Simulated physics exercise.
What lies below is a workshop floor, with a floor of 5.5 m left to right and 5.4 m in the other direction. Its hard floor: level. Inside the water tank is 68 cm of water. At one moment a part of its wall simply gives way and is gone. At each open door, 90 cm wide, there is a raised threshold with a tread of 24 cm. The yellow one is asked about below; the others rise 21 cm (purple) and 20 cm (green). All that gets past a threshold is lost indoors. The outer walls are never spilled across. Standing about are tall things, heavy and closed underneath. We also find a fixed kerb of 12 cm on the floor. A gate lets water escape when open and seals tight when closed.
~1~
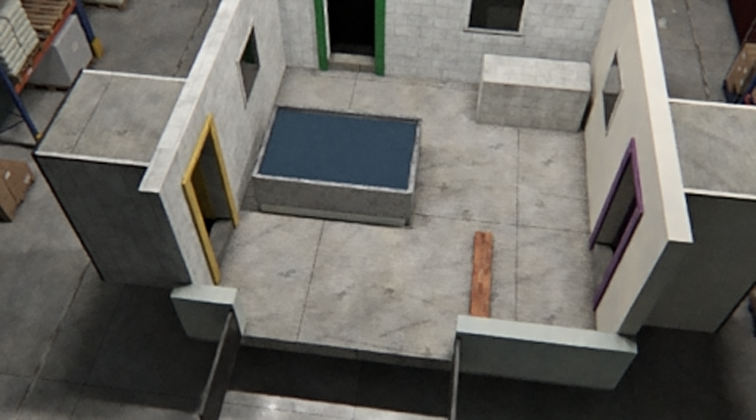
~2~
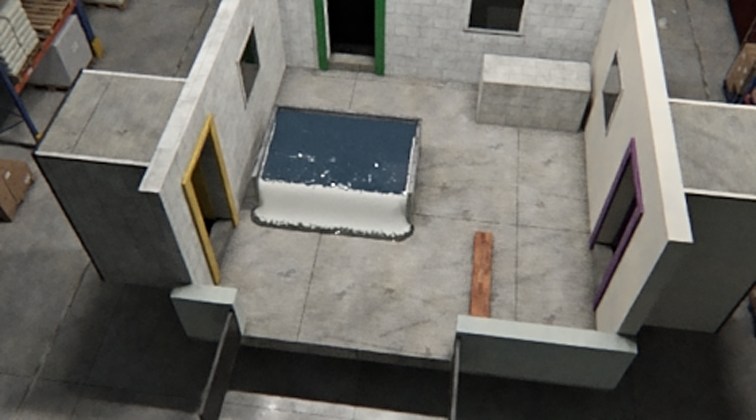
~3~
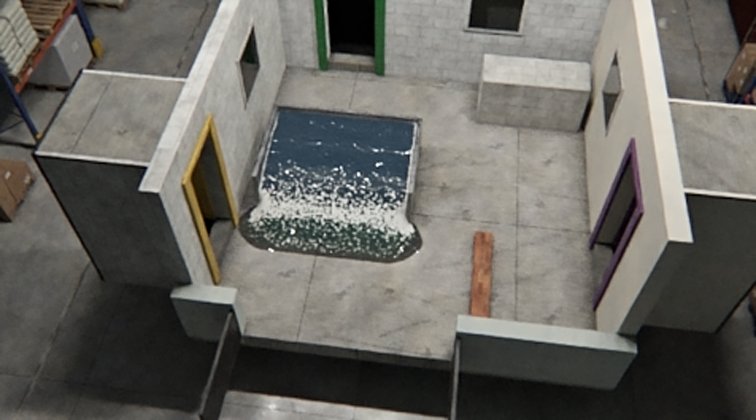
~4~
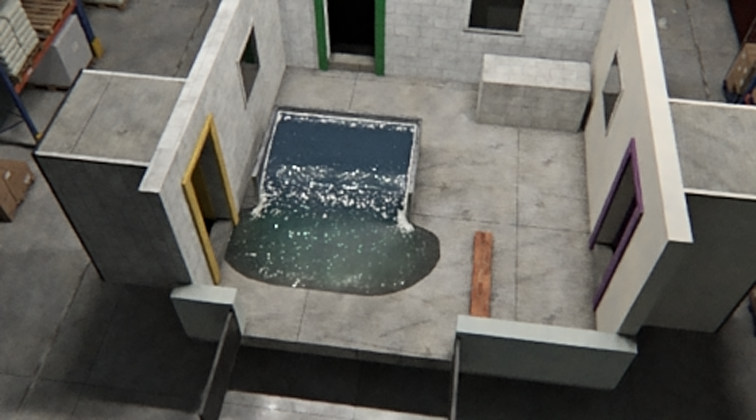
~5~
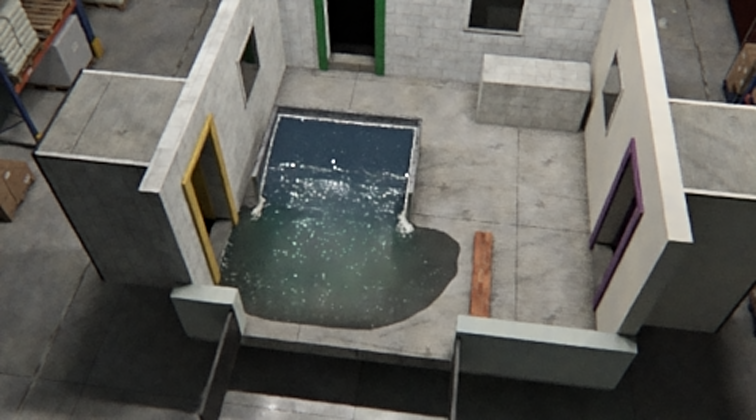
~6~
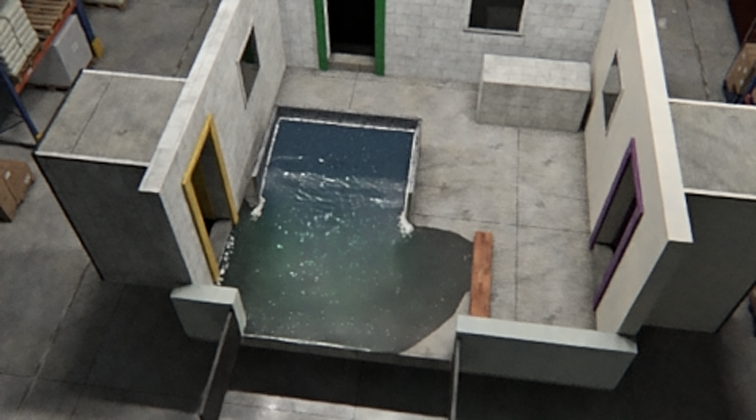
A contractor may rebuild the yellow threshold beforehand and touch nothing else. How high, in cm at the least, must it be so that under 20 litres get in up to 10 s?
It would need to be roughly 15 cm high.
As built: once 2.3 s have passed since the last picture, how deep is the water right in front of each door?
Purple door: 1 cm; green door: 0 cm; yellow door: 16 cm.
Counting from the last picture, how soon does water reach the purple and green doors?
Purple 2.4 s, green 5.0 s.
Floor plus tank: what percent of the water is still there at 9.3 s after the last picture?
What remains is some 22 per cent of the water.
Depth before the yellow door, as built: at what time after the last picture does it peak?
Around 1.8 s.
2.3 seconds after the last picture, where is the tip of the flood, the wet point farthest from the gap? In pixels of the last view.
Near pixel (593, 361).
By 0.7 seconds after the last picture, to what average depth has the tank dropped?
Close to 26 cm deep on average.
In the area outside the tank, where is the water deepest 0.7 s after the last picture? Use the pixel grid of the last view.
At about pixel (219, 316).
Then, 0.7 s after the last picture water covers 30 % of the floor, deepest (42 cm) near (219, 316); 17 cm at the yellow door, 0 litres in over its 23 cm threshold.
Then, 2.3 s after the last picture water covers 35 % of the floor, deepest (17 cm) near (207, 315); 16 cm at the yellow door, 1 litre in over its 23 cm threshold.
Then, 9.3 s after the last picture water covers 55 % of the floor, deepest (4 cm) near (380, 270); 2 cm at the yellow door, 1 litre in over its 23 cm threshold.
At the yellow door as built, the water peaked near 20 cm, 1.7 s after the last picture.
Run again over the same 10 s with other heights there, 31 litres in over 13.5 cm, 7 litres over 18 cm. The limit of 20 litres is kept from about 15 cm up.
